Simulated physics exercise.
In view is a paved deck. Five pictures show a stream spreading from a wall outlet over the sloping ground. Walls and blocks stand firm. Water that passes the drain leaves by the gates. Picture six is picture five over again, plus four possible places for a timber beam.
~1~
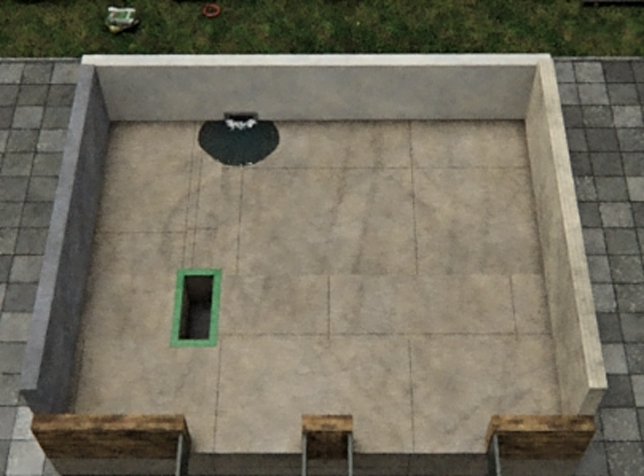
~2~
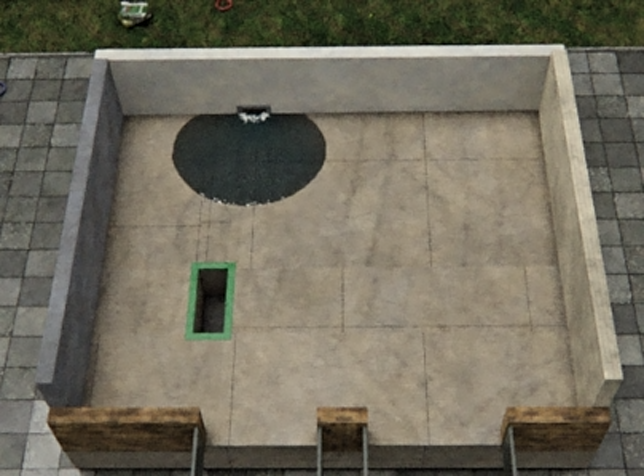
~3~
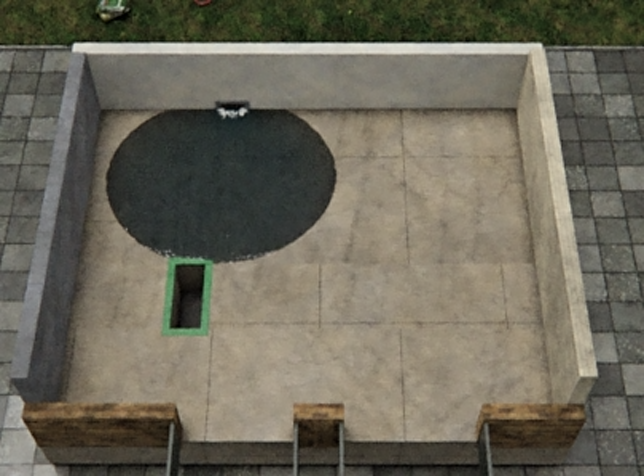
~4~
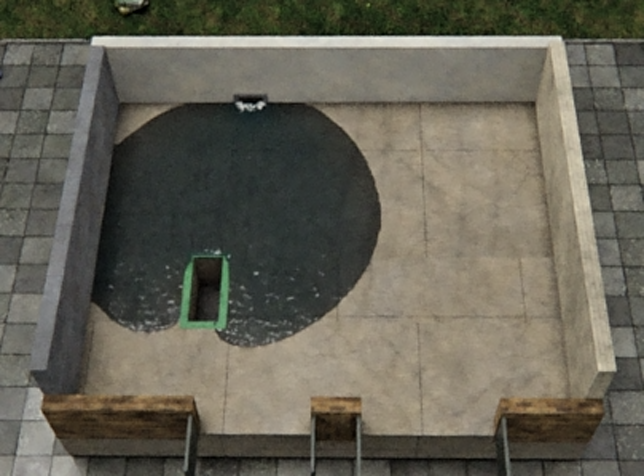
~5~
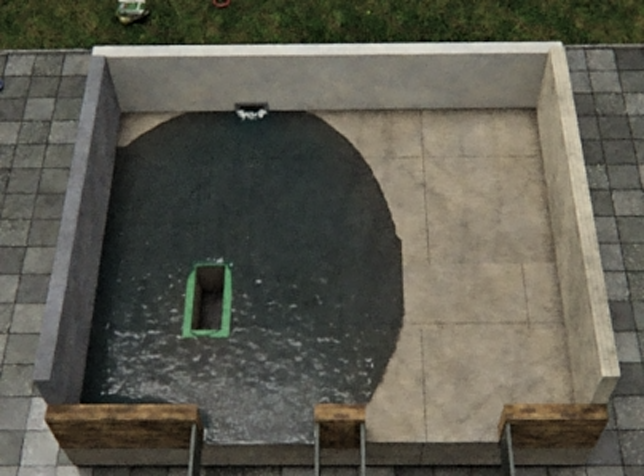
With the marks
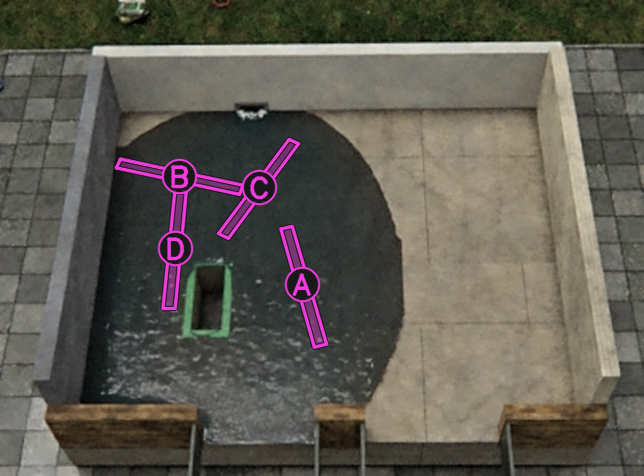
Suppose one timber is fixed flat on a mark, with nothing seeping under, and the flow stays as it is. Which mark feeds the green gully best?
Go for D.
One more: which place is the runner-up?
Here it is place A.
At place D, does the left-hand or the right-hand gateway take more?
The left one.
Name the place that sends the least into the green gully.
It is B.
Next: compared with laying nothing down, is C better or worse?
Worse.
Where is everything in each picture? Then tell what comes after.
In the first picture, outfall at (241, 117); green gully at (196, 307); open gate at (247, 438); open gate at (418, 438); 3 % of the ground under water, visible out to (266, 154); green gully still dry.
In the second picture, 9 % of the ground under water, visible out to (281, 197); green gully still dry.
In the third picture, 21 % of the ground under water, visible out to (170, 252); green gully still dry.
In the fourth picture, 37 % of the ground under water, visible out to (129, 322); green gully taking water.
In the fifth picture, 54 % of the ground is wet; green gully taking water.
In magenta, A from (286, 227) to (320, 345); B from (118, 163) to (241, 189); C from (223, 235) to (293, 141); D from (169, 308) to (180, 191).
Choosing A, about 26 % of the stream goes into the green gully, about 74 % out by the gates.
Choosing B, about 9 % of the stream goes into the green gully, about 90 % out by the gates.
Choosing C, about 15 % of the stream goes into the green gully, about 85 % out by the gates.
Choosing D, about 37 % of the stream goes into the green gully, about 63 % out by the gates.
